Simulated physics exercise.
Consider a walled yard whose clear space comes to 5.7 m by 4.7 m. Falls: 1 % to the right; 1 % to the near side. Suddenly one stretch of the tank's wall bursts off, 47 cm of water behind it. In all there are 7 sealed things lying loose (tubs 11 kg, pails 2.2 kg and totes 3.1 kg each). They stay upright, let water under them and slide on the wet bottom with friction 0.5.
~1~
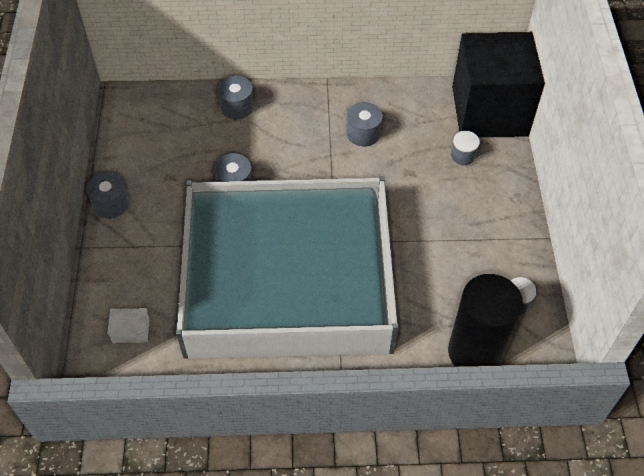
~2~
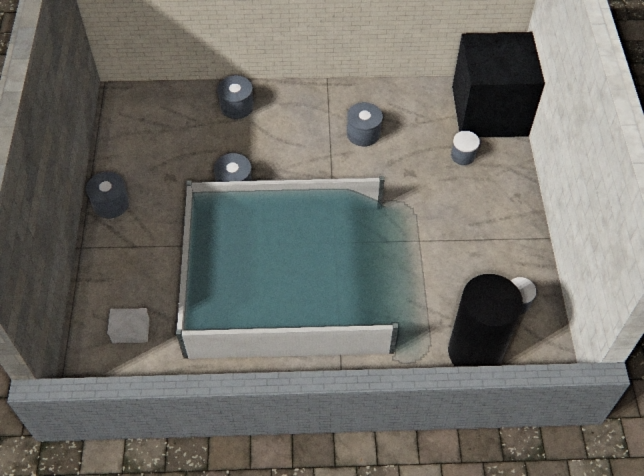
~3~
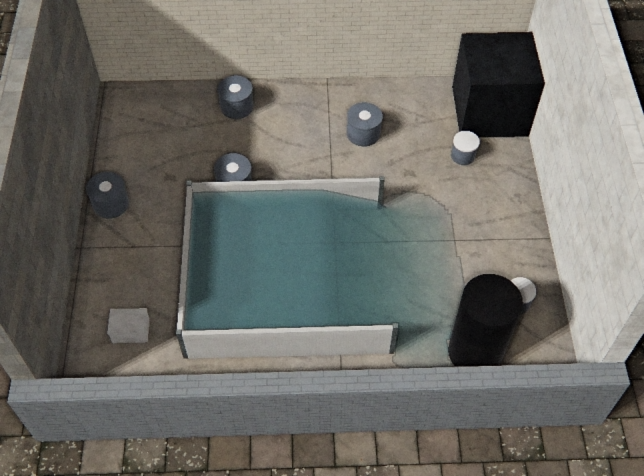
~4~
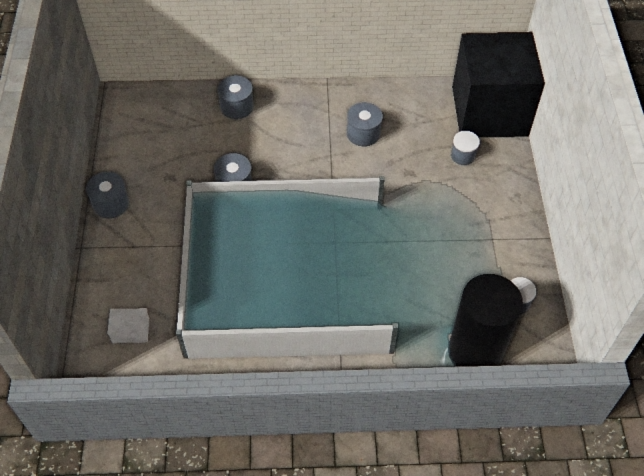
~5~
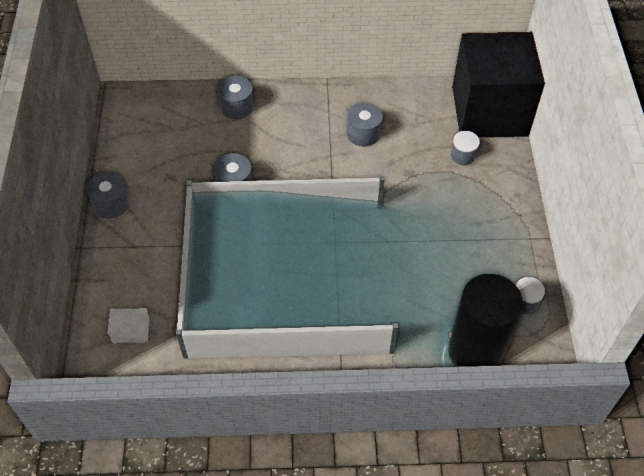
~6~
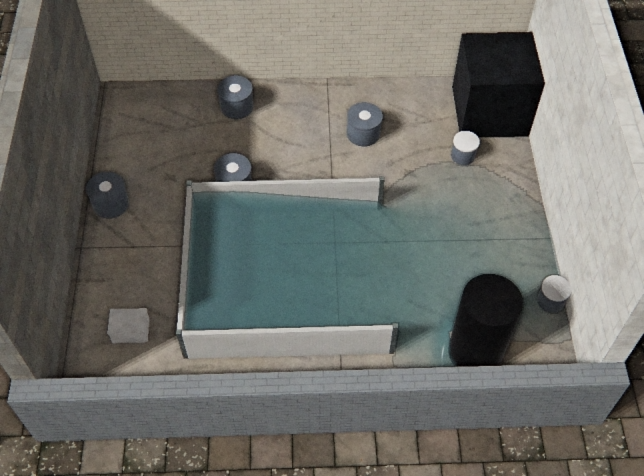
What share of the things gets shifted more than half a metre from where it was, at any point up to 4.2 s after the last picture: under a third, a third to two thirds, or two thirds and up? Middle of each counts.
I expect the share moved that far will be a third to two thirds.
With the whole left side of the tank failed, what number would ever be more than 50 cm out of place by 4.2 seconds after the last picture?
The answer would then be 4.
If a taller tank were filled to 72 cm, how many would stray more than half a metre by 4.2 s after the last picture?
Count: 7.
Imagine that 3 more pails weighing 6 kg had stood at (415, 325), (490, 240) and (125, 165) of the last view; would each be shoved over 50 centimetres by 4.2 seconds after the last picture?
In turn: Past it, over, under.
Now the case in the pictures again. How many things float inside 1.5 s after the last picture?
At that moment 2.
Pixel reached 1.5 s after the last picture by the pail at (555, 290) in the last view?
Look for it near (529, 337).
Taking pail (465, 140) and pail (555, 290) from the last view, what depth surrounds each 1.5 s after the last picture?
Close to 16 and 23 centimetres.
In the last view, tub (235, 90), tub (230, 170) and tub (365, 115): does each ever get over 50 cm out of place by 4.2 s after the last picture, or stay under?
Taking them in turn, the answers are smaller, greater and greater.
Then, 0.4 s after the last picture 0 of 7 are over 50 cm from their spots; 1 afloat.
Then, 1.5 s after the last picture 1 of 7 are over 50 cm from their spots; 2 afloat.
Then, 2.8 s after the last picture 3 of 7 are over 50 cm from their spots; 2 afloat.
Then, 4.2 s after the last picture 3 of 7 are over 50 cm from their spots, and 4 have been at some point; 2 afloat.
